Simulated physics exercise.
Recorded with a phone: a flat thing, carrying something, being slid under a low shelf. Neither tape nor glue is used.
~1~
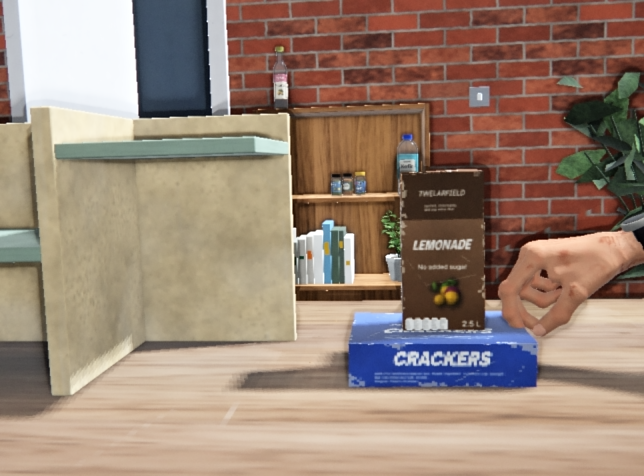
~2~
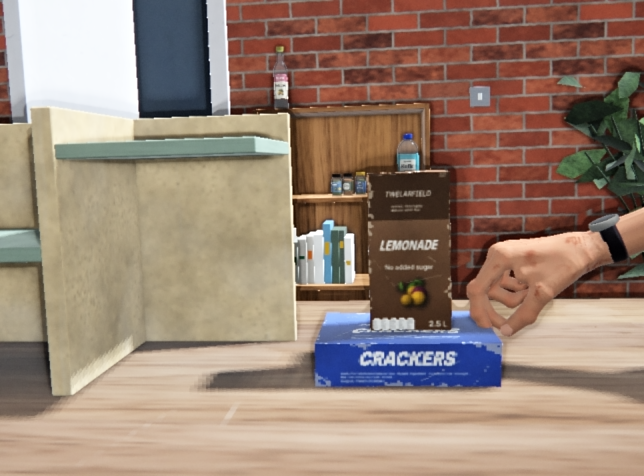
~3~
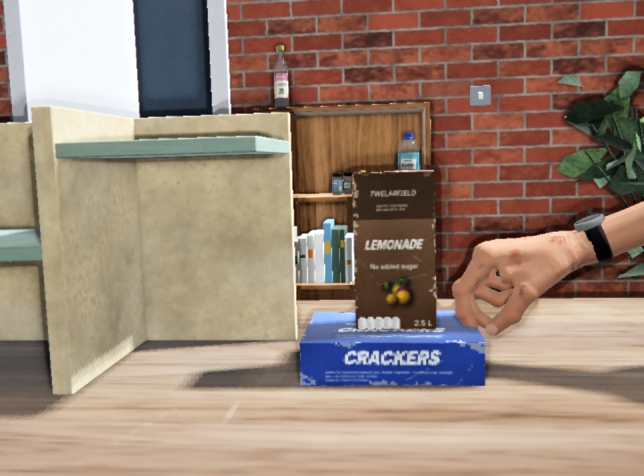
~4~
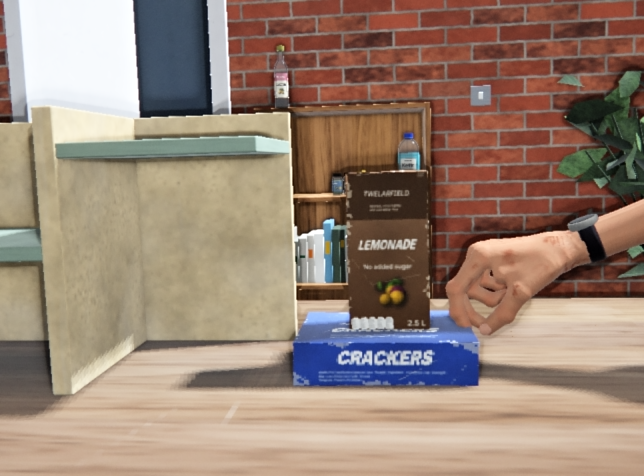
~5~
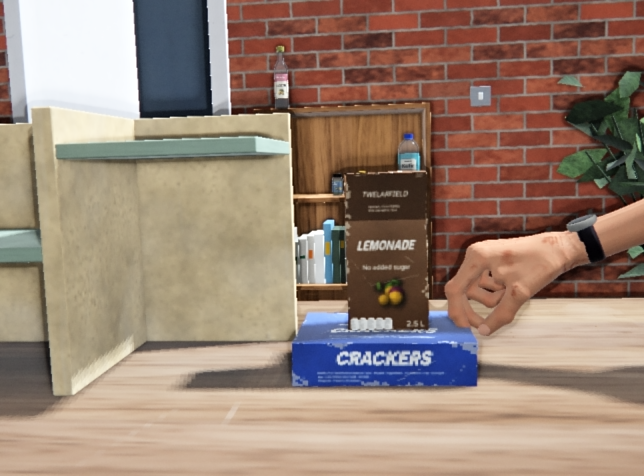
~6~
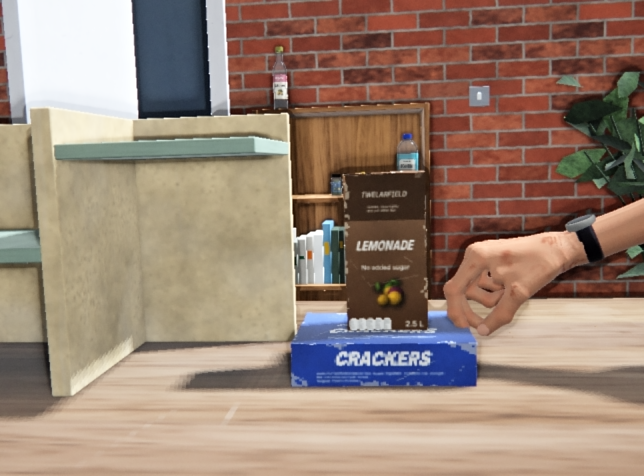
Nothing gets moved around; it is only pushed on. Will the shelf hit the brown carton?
No.
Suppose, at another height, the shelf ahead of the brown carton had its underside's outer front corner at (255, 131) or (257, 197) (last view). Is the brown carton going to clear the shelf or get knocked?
Taking the two heights in order, it fits beneath and then runs into the shelf.
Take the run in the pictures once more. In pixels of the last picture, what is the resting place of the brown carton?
Its middle settles near (202, 253) in the last picture.
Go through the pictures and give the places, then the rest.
Hand sliding it forward; brown carton (441, 249); blue packet (437, 346), in the first picture.
Hand sliding it forward; brown carton (408, 249); shelf (99, 242), in the second picture.
Hand sliding it forward; brown carton (394, 248); blue packet (391, 345), in the third picture.
Hand sliding it forward; brown carton (388, 249); shelf (100, 241), in the fourth picture.
Hand sliding it forward; brown carton (387, 249); blue packet (384, 346), in the fifth picture.
Hand sliding it forward; brown carton (386, 249); shelf (99, 242), in the sixth picture.
Then, 0.70 s past the last view, brown carton riding along near (328, 251).
Then, 1.26 s past the last view, brown carton riding along near (258, 253).
Finally, the brown carton rides in untouched, near (202, 254).
